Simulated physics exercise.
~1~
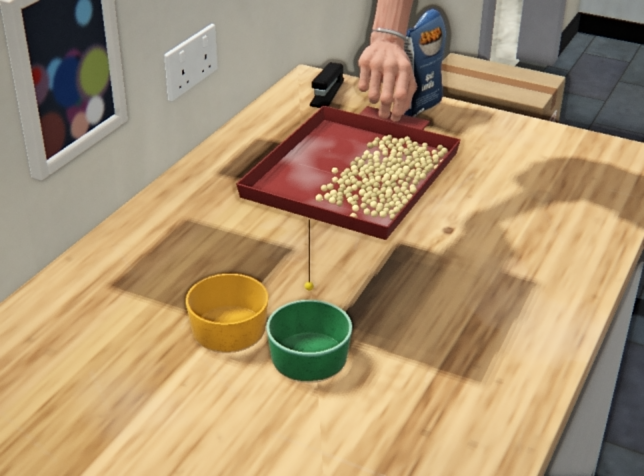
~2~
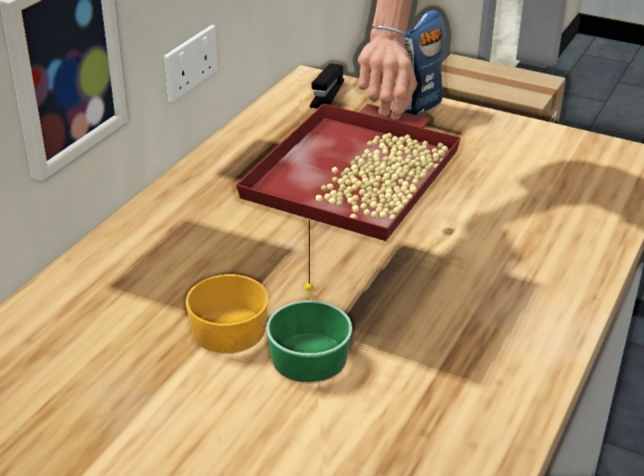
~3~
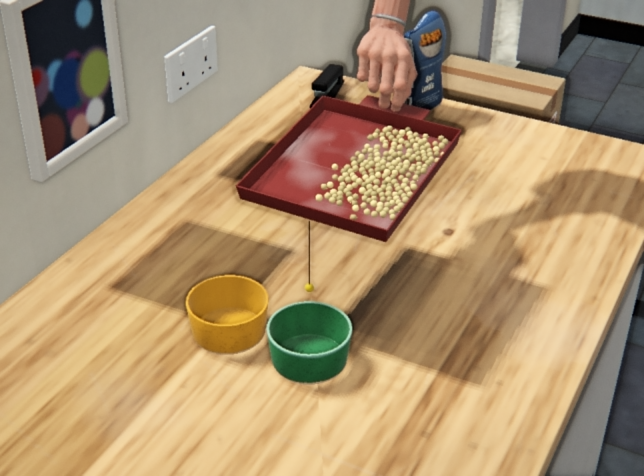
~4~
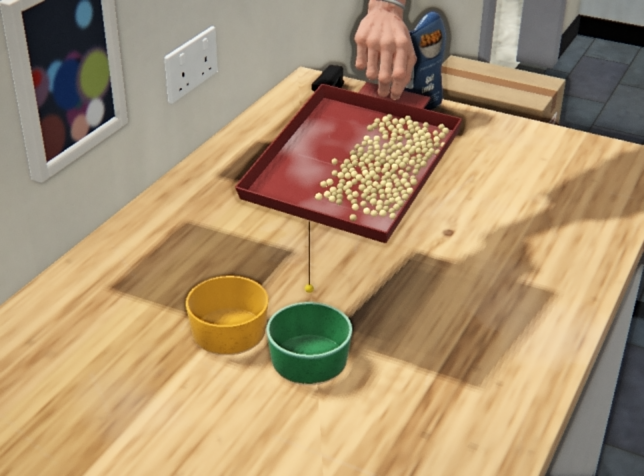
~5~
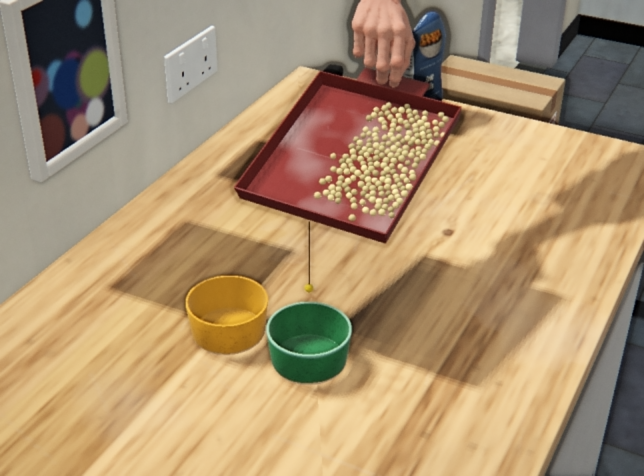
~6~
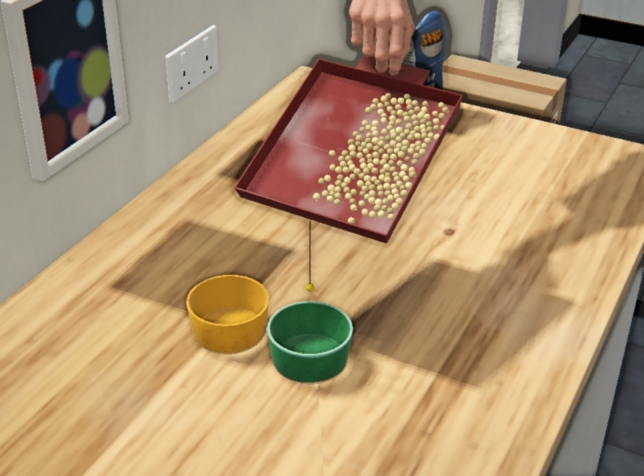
In this clip, a hand at the far end of a red tray of pale, round beans gradually raises that end, tilting the tray toward the viewer, while the yellow and green dishes and the hanging bead stay still.
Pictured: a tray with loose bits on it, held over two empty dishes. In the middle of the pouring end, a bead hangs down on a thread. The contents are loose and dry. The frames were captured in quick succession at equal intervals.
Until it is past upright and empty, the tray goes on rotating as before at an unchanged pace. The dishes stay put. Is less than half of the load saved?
Catch is a majority.
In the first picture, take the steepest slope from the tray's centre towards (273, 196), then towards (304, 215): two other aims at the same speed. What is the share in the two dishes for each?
Respectively 20 and 90 in a hundred.
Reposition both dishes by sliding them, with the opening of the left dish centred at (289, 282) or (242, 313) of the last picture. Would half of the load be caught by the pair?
Place 1: Lower than half; place 2: Higher than half.
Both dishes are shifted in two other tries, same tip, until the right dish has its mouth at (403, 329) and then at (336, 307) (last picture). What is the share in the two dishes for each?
First position: Some 20 %; second position: Some 20 %.
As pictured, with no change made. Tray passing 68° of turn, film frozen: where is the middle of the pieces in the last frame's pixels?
Look close to (347, 212) in the last picture.
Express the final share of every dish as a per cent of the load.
Near 10 in a hundred for the left dish; near 60 for the right dish.
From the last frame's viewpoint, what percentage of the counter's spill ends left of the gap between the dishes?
Estimate: About 20 per cent.
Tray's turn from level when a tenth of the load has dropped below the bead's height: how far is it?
It sits at roughly 115°.
Shortly afterwards, tray tipped steeply; all but a few on the tray; a little in the air.
Next, tray tipped past a quarter turn; the bulk on the tray; only a few in the right dish; only a few in the left dish; a little outside both; a little in the air.
Some moments later, tray tipped past a quarter turn; near half in the right dish; a little in the left dish; near a third outside both.
In the end, tray tipped past a quarter turn; near half in the right dish; a little in the left dish; near a third outside both.
